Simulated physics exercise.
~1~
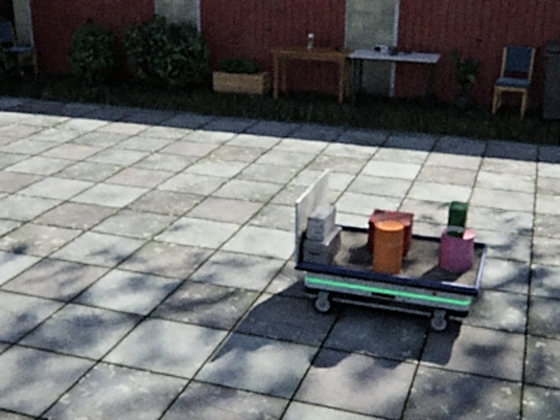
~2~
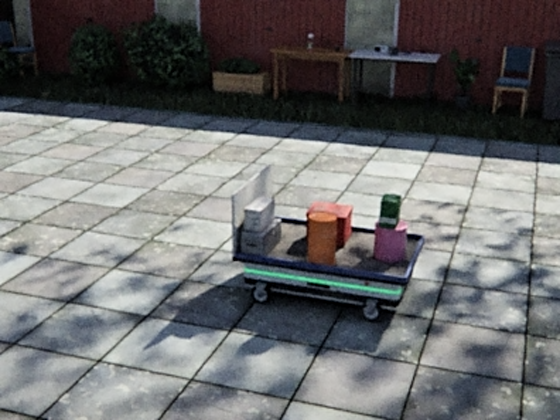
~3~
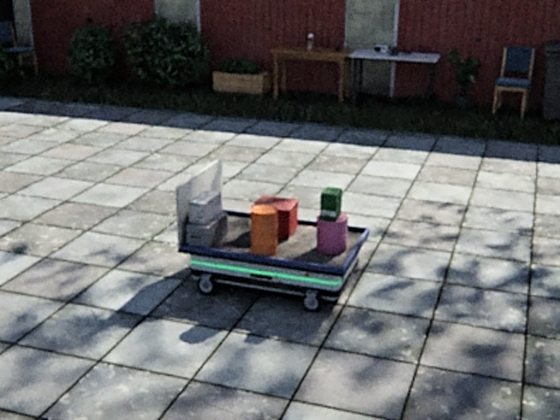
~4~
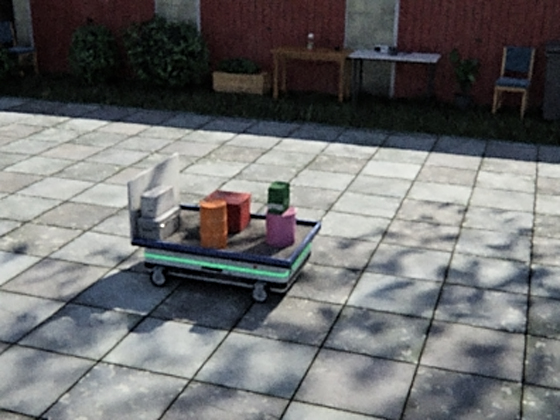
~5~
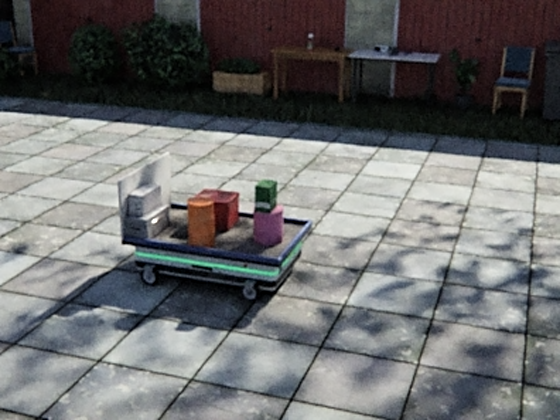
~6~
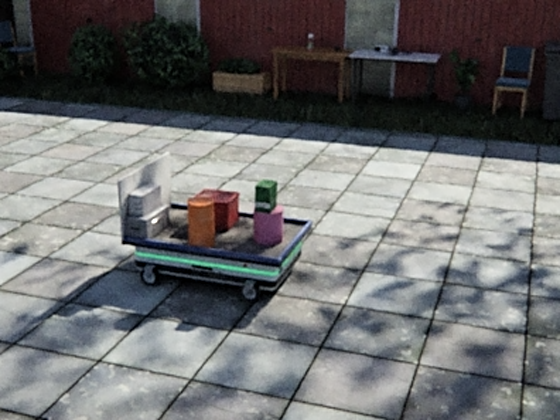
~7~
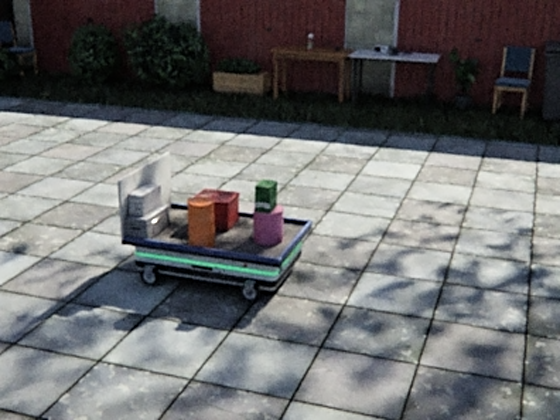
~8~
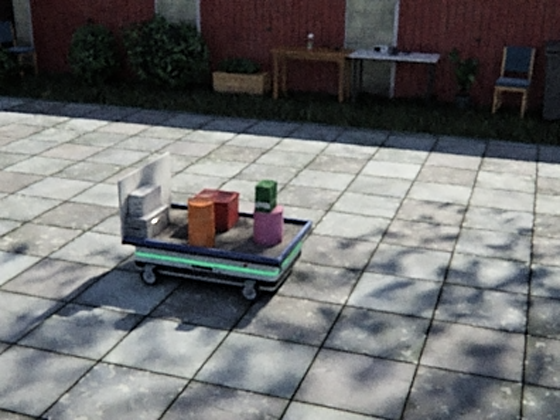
Flat cart carrying colourful boxes and containers rolling left across a paved yard, then stopping with its load still in place.
